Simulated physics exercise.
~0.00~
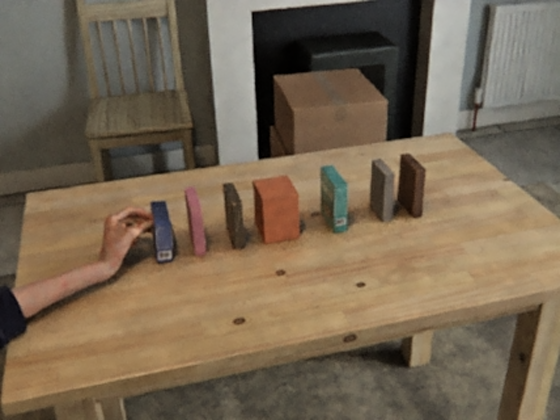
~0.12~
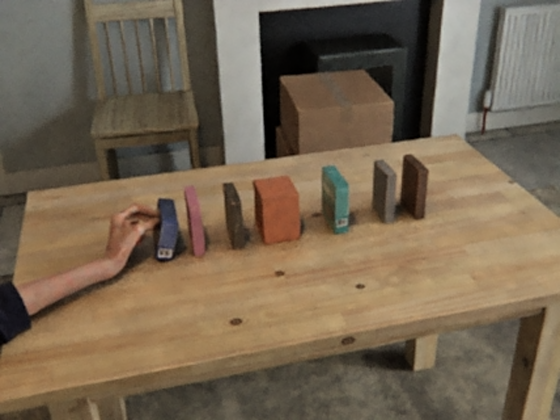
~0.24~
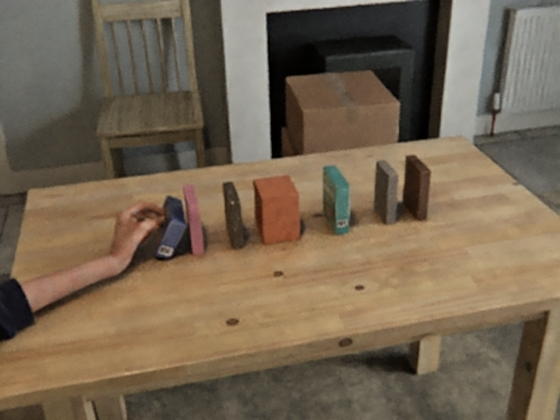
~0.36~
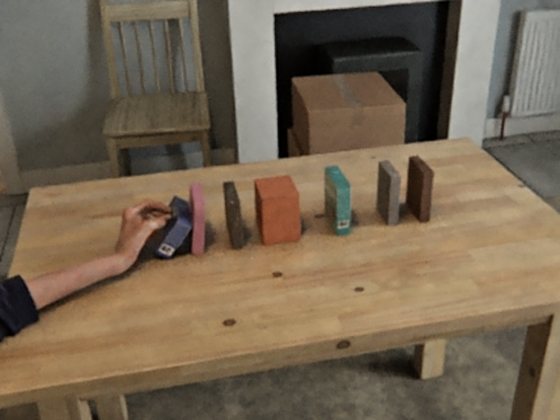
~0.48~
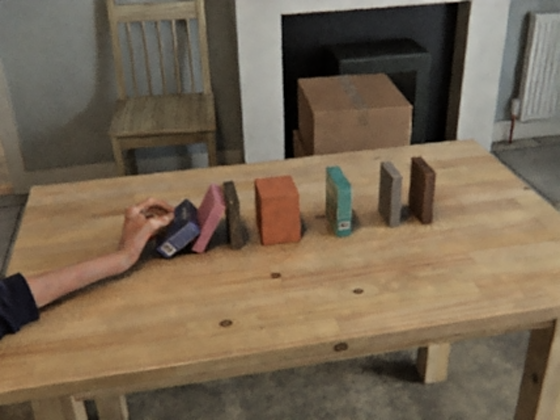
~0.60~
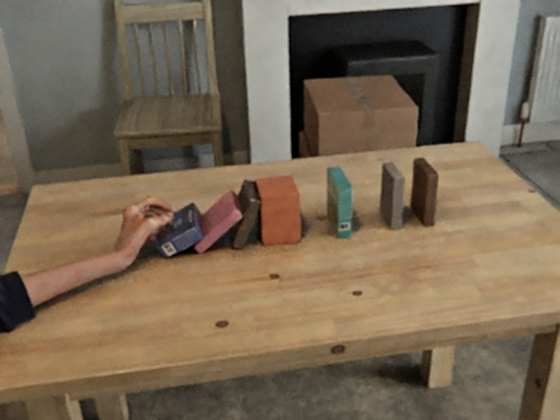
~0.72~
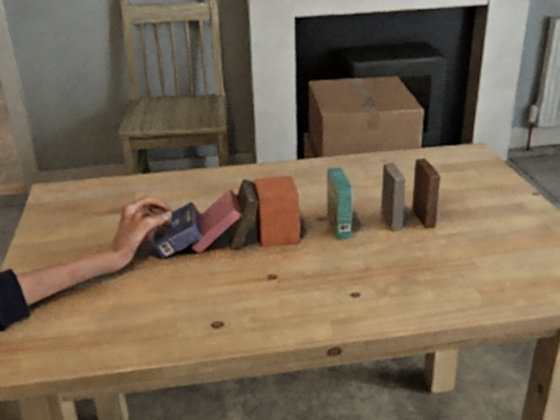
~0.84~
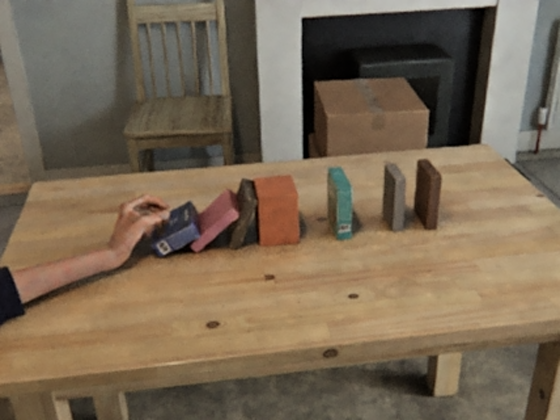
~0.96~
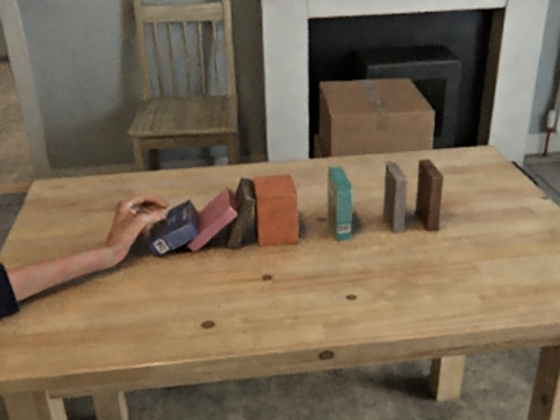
A hand reaches in from the left over a pale wooden table, seen from slightly above, with a chair, a fireplace and a cardboard box behind. Seven upright pieces stand in a row, from left to right blue, pink, black, a thick orange block, turquoise, grey and brown. The hand tips the blue packet rightward into the pink block, which then leans over and pushes the black block against the orange one. There the toppling stops, as the orange block holds still. The hand stays by the slumped blue packet, the pink and black blocks rest slanted, and the turquoise, grey and brown pieces remain upright.
